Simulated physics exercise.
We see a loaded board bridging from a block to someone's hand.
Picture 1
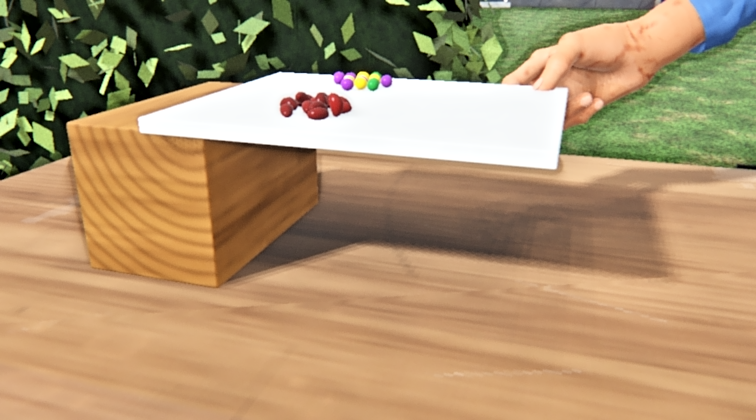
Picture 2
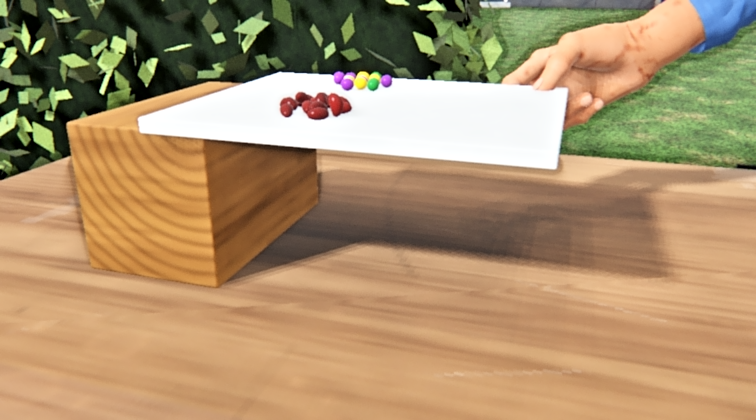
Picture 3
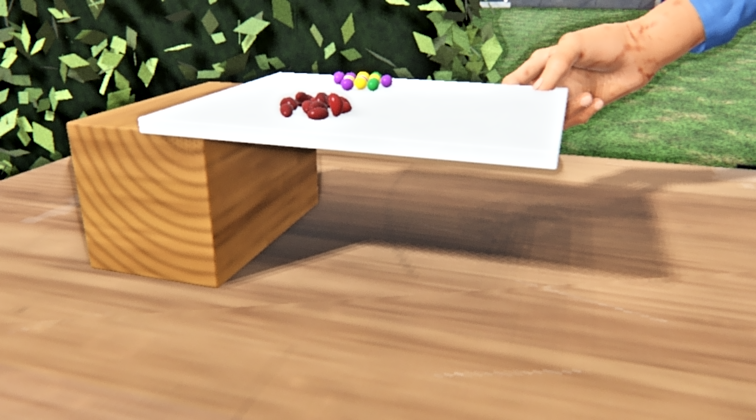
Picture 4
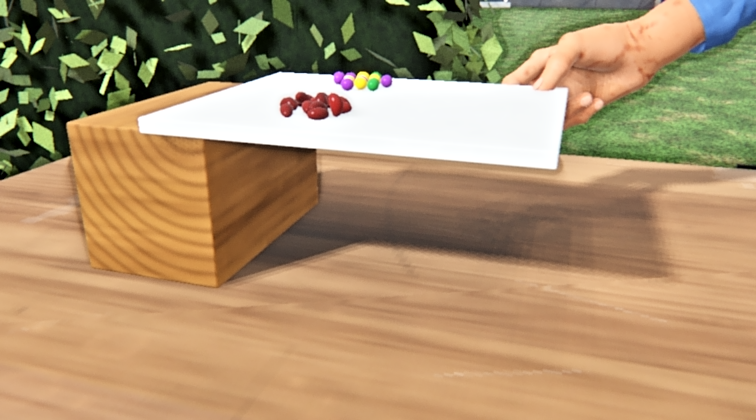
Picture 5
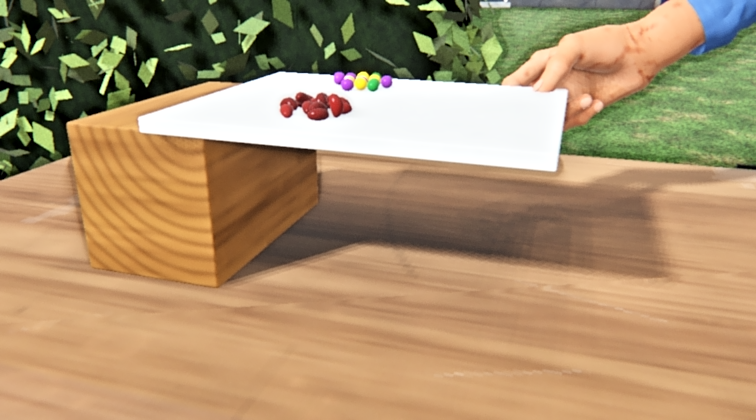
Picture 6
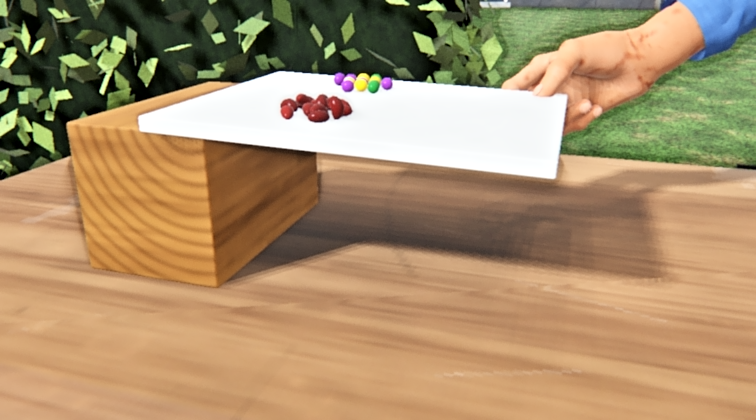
On an outdoor wooden table, a hand slightly lowering one end of a white board holding red beans and colourful beads.
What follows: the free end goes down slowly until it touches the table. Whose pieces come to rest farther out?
The far lot goes farther.
Then, 0.33 s past the last view, board sloping at 10°; near lot all still on the board; far lot all still on the board.
Then, 0.74 s past the last view, board sloping at 22°; near lot all still on the board; far lot mostly at the foot of the board.
Then, 1.19 s past the last view, board resting at 31°; near lot most still on the board; far lot mostly one to two board lengths out.
Finally, board resting at 31°; near lot mostly less than half a board's length out; far lot mostly more than two board lengths out, about half gone off the table; the far lot has gone farther.
